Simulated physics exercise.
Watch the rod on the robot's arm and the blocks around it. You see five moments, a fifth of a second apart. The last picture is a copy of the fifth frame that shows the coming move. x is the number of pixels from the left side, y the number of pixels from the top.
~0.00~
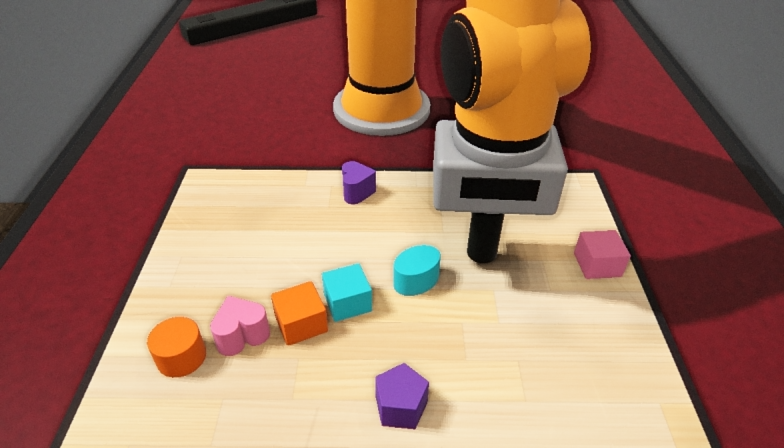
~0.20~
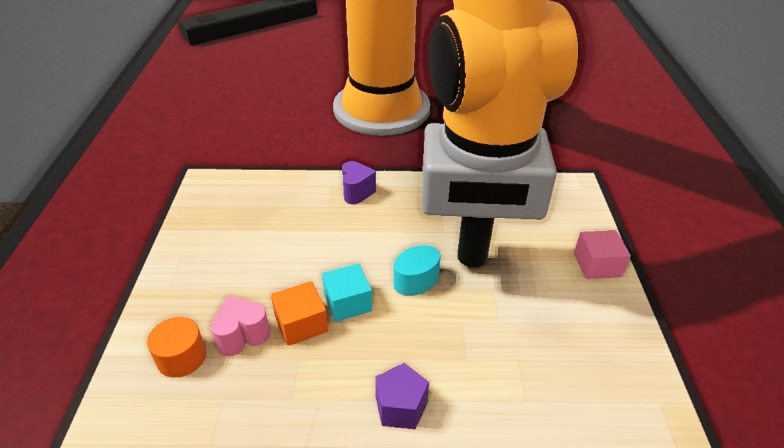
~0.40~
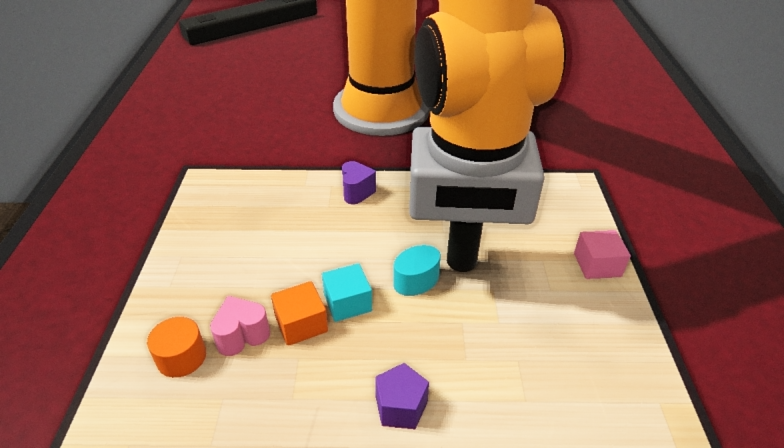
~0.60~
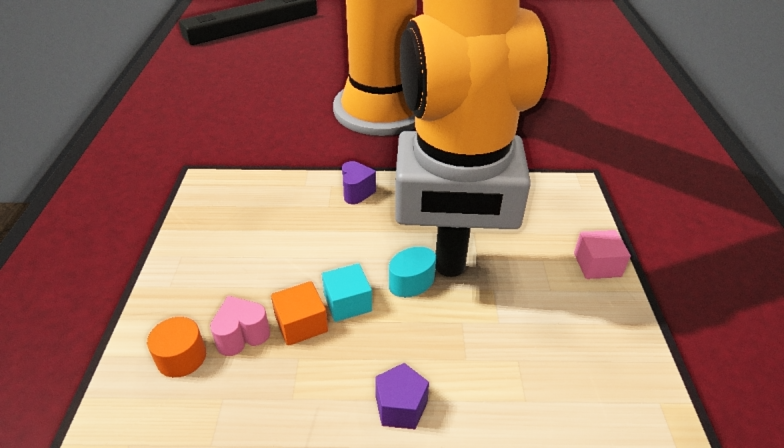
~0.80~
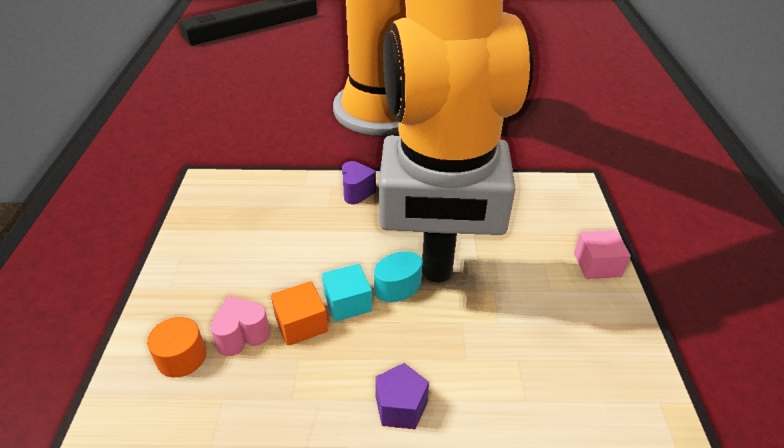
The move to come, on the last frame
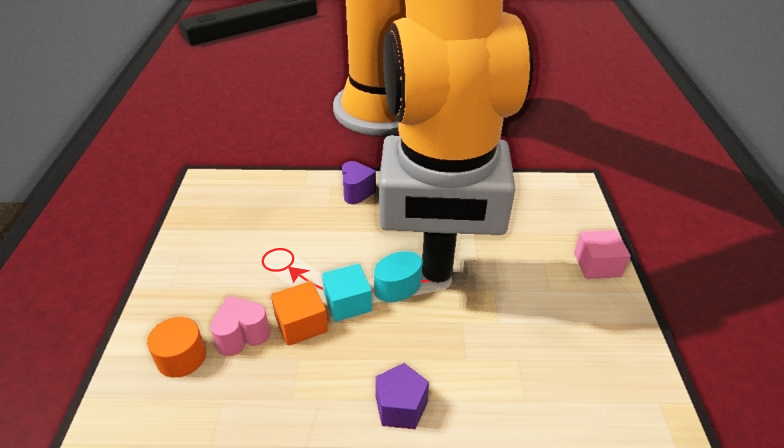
The clip shows an orange robot arm above a wooden board of colourful blocks, moving its black rod leftward and slightly down toward a turquoise oval block, then pushing the oval left, closer to the turquoise square.
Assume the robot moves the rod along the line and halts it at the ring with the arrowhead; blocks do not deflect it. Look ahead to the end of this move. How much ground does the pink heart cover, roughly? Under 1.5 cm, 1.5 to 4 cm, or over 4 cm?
Result: Over 4 cm.
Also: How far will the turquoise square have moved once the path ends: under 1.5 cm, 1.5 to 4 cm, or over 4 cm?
Displacement: Past 4 cm.
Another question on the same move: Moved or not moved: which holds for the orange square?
Once the path is done, it is somewhere new.
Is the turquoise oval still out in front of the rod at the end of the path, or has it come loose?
Lost on the way.
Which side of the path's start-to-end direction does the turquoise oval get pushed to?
Slides left.
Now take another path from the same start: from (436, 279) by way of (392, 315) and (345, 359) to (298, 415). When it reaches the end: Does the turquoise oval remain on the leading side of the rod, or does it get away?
Lost on the way.
Path on the board, from (436, 279) by way of (378, 290) and (319, 287) to (278, 260).
The first path, step by step. One third of the way, rod at (378, 282); pink heart at (203, 328), turned 20° clockwise; orange square at (257, 323); turquoise square at (295, 299), turned 10° anticlockwise; turquoise oval at (338, 279).
Two thirds of the way, rod at (317, 279); pink heart at (174, 349), turned 75° clockwise; orange square at (227, 354), turned 25° anticlockwise; turquoise square at (256, 320), turned 30° anticlockwise; turquoise oval at (284, 286), turned 50° anticlockwise.
At the end, rod at (277, 252); pink heart at (174, 349), turned 75° clockwise; orange square at (227, 354), turned 25° anticlockwise; turquoise square at (256, 320), turned 30° anticlockwise; turquoise oval at (280, 285), turned 60° anticlockwise.
